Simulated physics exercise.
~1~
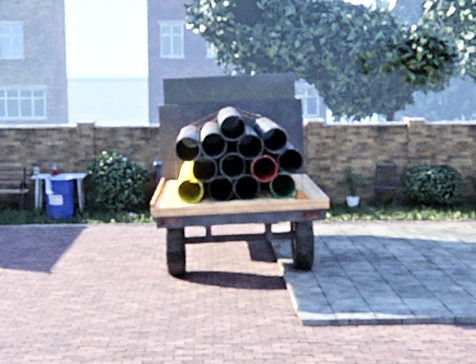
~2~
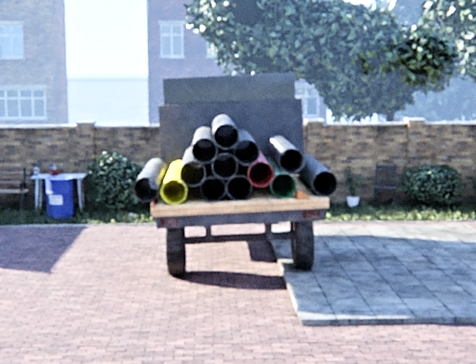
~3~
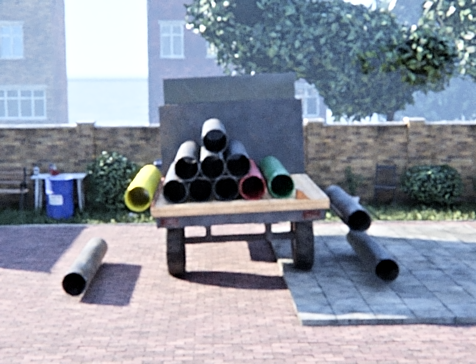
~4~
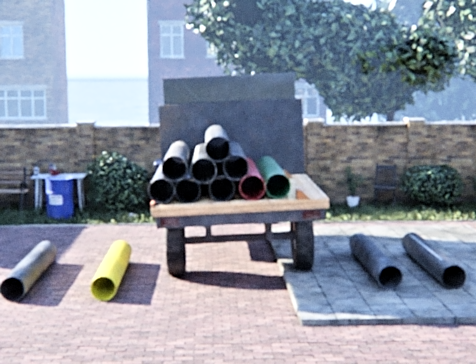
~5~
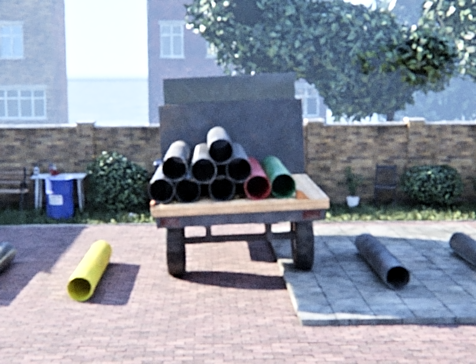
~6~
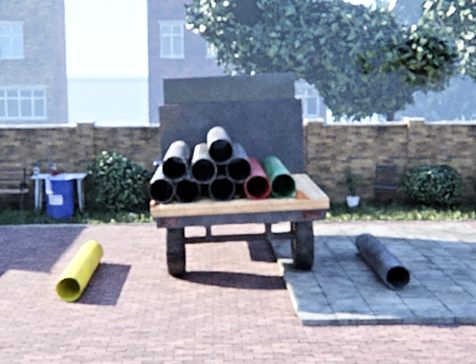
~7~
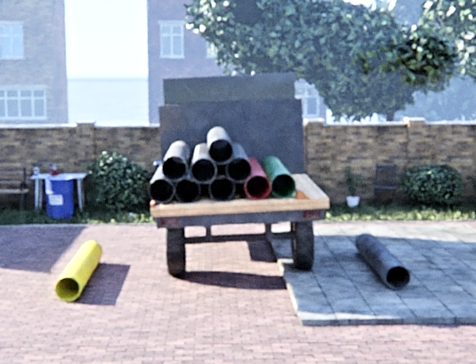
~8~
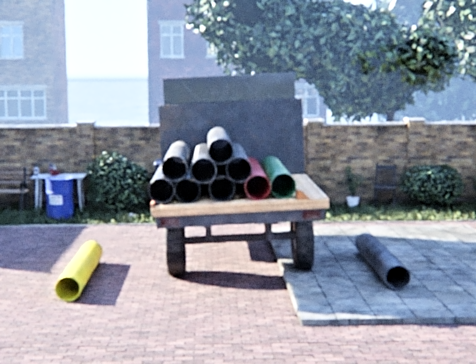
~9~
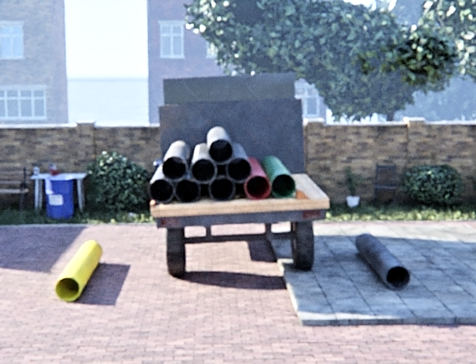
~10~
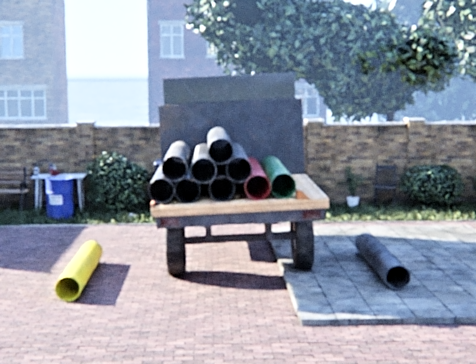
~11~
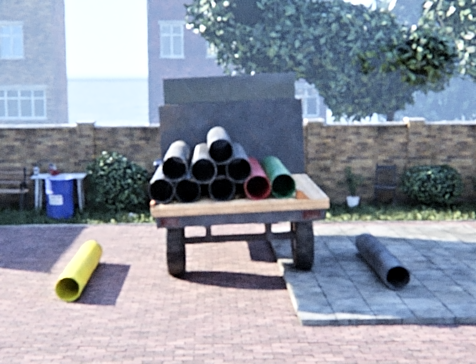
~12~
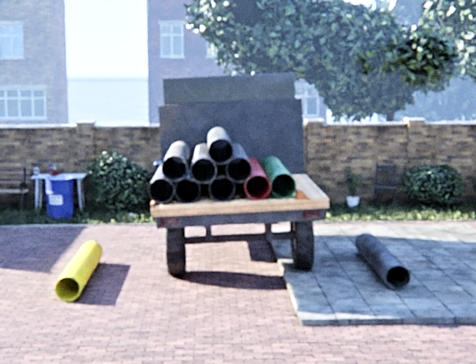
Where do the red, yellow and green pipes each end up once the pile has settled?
The red and green pipes both stay on the deck of the lorry, while the yellow pipe ends up on the ground to the left.
